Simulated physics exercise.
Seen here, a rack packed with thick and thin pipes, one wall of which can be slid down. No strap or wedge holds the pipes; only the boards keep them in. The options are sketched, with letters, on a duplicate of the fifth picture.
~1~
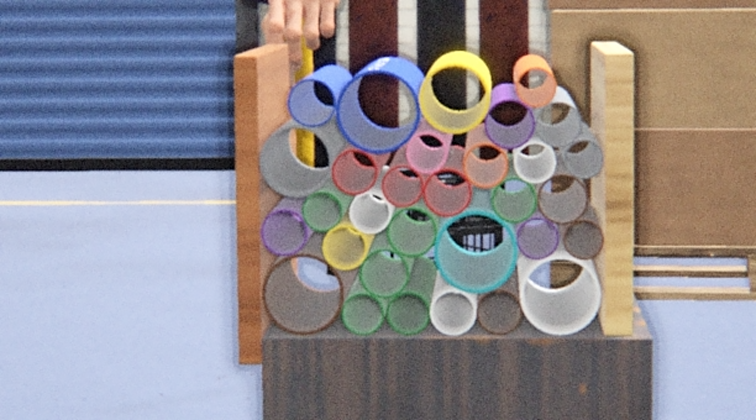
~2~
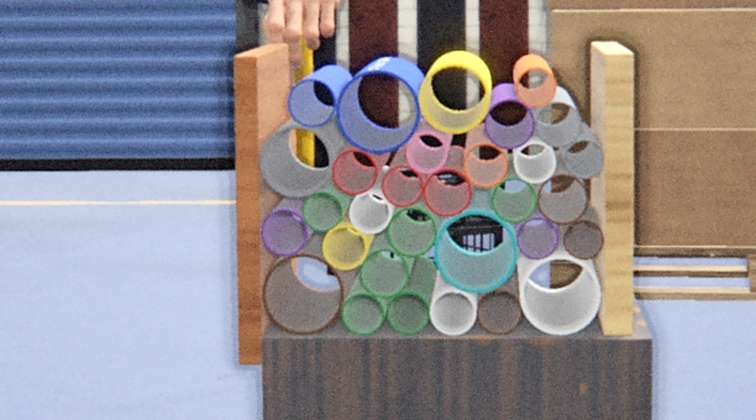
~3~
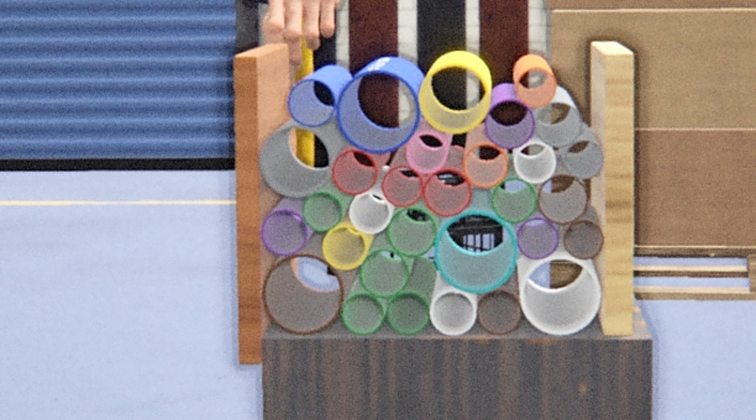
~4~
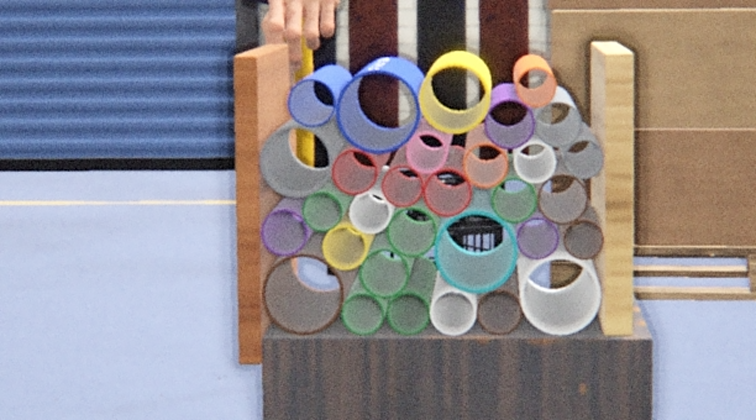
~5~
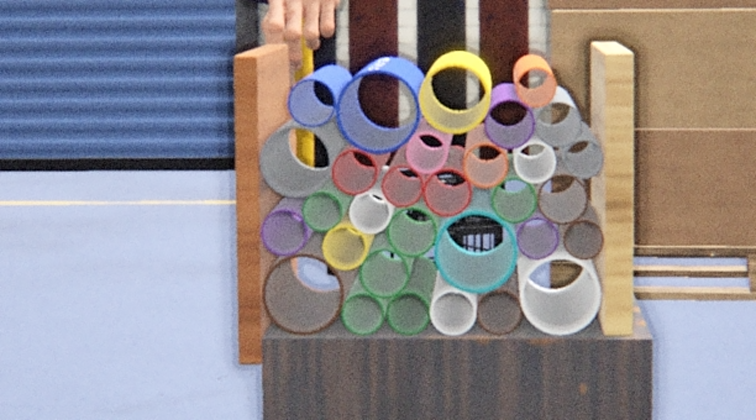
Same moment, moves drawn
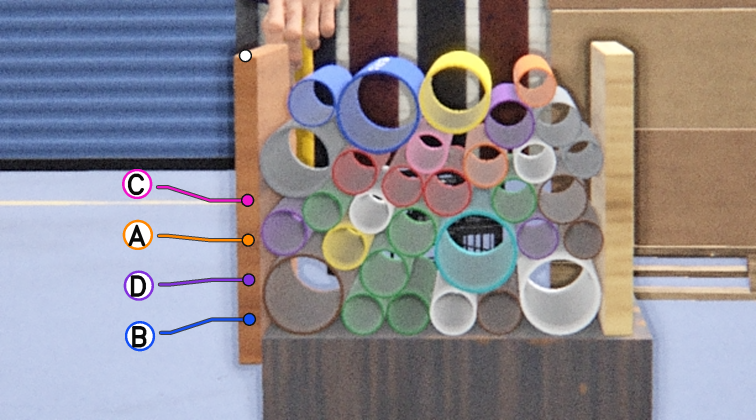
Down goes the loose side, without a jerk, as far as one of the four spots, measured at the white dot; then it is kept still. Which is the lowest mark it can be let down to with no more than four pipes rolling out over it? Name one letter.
Down to A.
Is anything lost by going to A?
At A: Yes.
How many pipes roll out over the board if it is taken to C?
The count is none.
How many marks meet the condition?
Two of them.
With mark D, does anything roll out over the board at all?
Yes, at D.
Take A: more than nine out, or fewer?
At A, fewer than nine.
On the marked copy, A at (248, 240); B at (249, 319); C at (248, 200); D at (249, 280); the white dot at (245, 56).
With A. Early on, top of the board (259, 140).
Further on, top of the board (260, 236).
At the end, top of the board (260, 239), two out over the board.
As for the rest, B more than four out over the board; C none out over the board; D more than four out over the board.
